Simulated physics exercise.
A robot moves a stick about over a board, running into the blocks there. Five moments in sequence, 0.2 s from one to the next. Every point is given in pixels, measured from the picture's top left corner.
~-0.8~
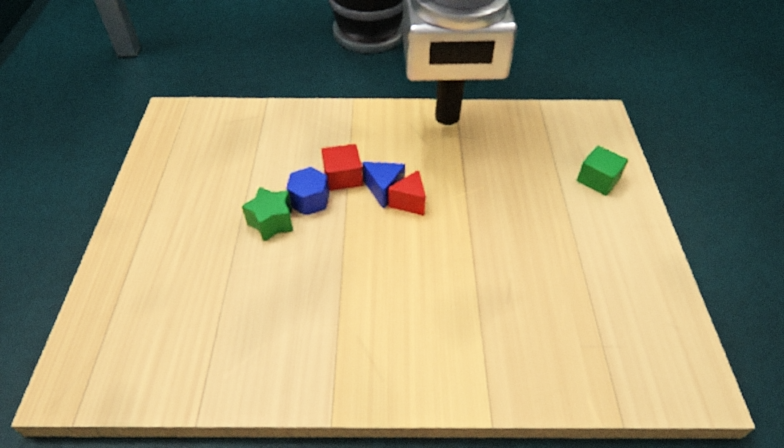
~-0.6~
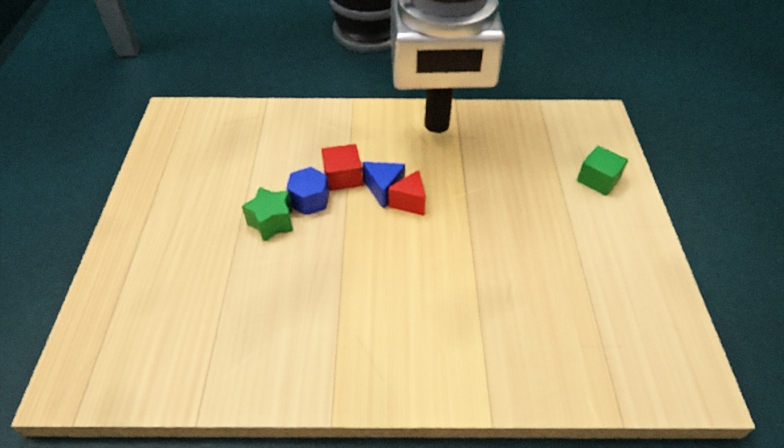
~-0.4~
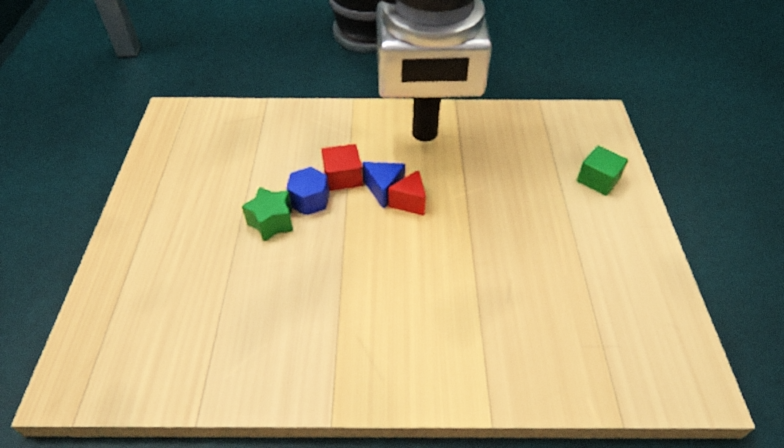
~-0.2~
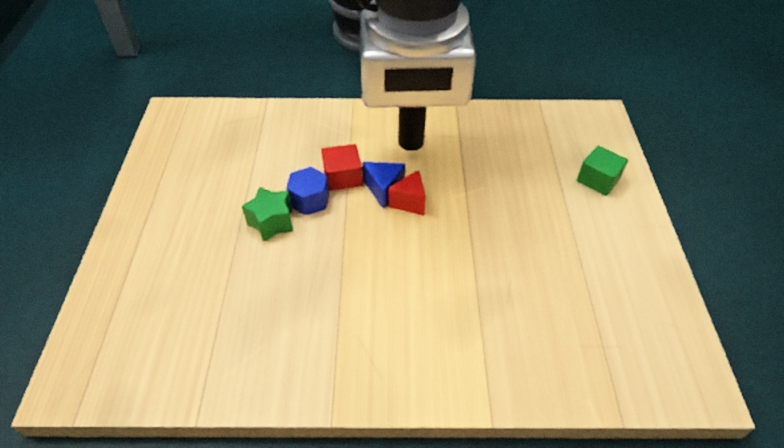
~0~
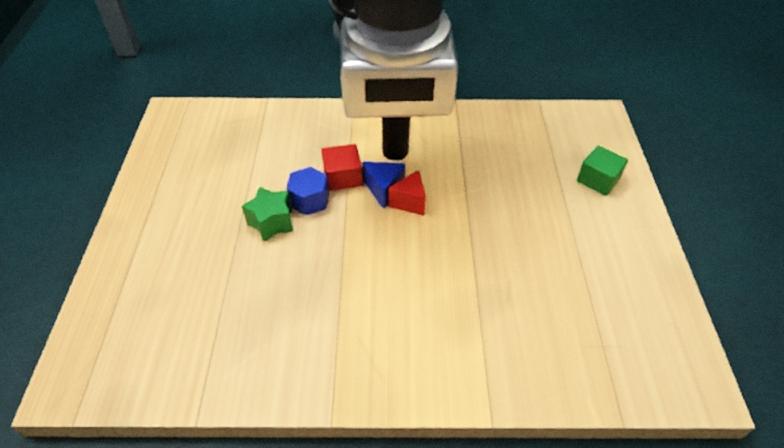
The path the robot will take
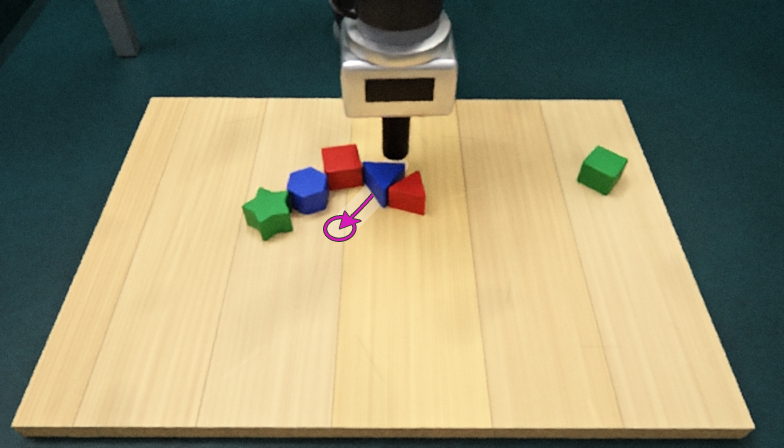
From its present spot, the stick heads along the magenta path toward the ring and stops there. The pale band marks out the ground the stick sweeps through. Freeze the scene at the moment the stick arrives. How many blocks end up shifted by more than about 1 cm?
That push would leave one block displaced by more than about 1 cm.
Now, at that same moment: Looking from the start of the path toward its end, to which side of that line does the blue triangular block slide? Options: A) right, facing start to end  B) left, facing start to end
Option B.
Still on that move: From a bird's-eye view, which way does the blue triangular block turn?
Looking down, my answer is that the blue triangular block rotates anticlockwise.
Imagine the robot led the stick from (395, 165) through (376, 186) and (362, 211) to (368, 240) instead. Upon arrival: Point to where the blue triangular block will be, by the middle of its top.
Pixel (367, 246).
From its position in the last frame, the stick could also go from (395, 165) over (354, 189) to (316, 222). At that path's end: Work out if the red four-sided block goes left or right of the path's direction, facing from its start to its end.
It heads right.
Path on the board, from (395, 165) over (371, 196) to (340, 228).
What follows on the original path. One third of the way, stick (380, 173); blue triangular block (372, 187), turned 20° clockwise.
Two thirds of the way, stick (360, 195); blue triangular block (360, 211), turned 15° anticlockwise.
At the end, stick (339, 216); red four-sided block in place; blue triangular block (352, 230), turned 40° anticlockwise.
